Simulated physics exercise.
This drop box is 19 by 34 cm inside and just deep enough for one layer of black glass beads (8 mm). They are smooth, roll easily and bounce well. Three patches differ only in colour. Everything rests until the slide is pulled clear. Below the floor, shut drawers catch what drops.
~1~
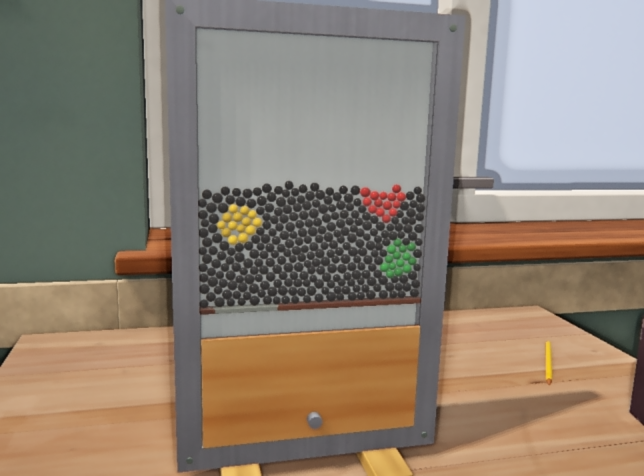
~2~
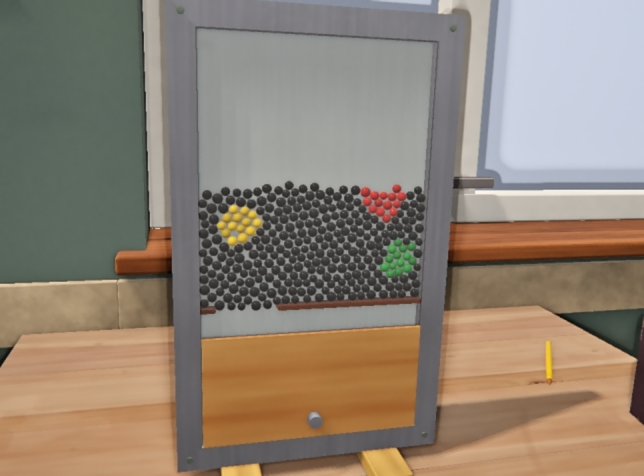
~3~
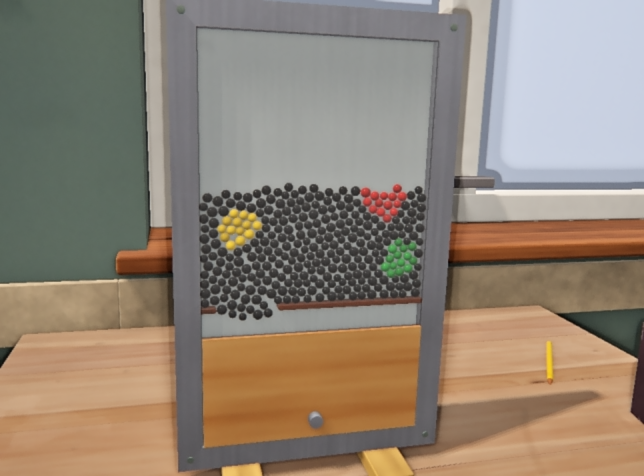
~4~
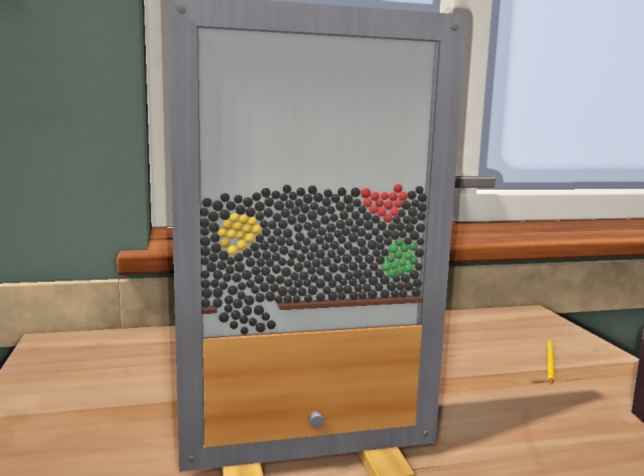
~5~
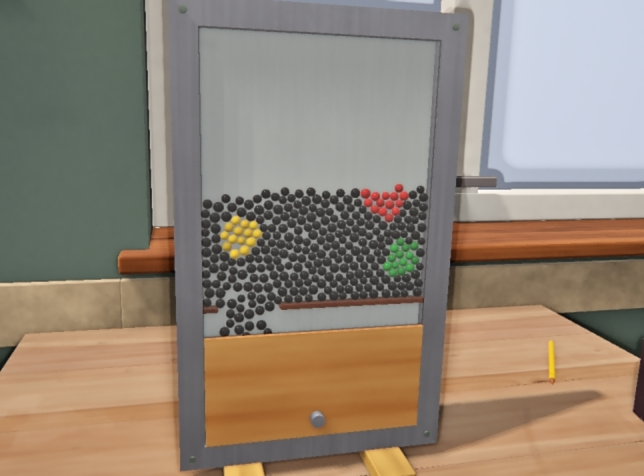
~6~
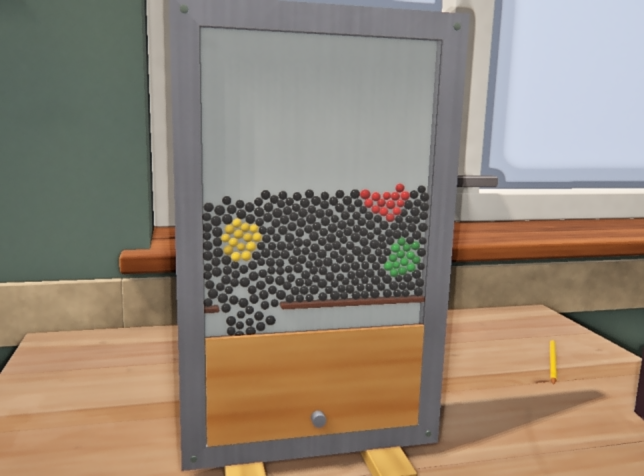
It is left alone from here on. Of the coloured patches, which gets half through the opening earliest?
Answer: Yellow.
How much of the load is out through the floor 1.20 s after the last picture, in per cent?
Some 75 per cent.
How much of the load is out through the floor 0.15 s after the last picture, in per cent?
Some 25 per cent.
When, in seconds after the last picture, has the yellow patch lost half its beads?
At about 0.2 s.
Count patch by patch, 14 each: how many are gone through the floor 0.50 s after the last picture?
Red 0, green 0, yellow 14.
Then, 0.15 s after the last picture, 25 % are out; out of 14, red 0, green 0, yellow 3.
Then, 0.50 s after the last picture, 60 % are out; out of 14, red 0, green 0, yellow 14.
Then, 1.20 s after the last picture, 75 % are out; out of 14, red 13, green 0, yellow 14.
All still 3.8 s after it, 85 % are out; out of 14, red 14, green 1, yellow 14; half out at red 0.84 s, green never, yellow 0.18 s.
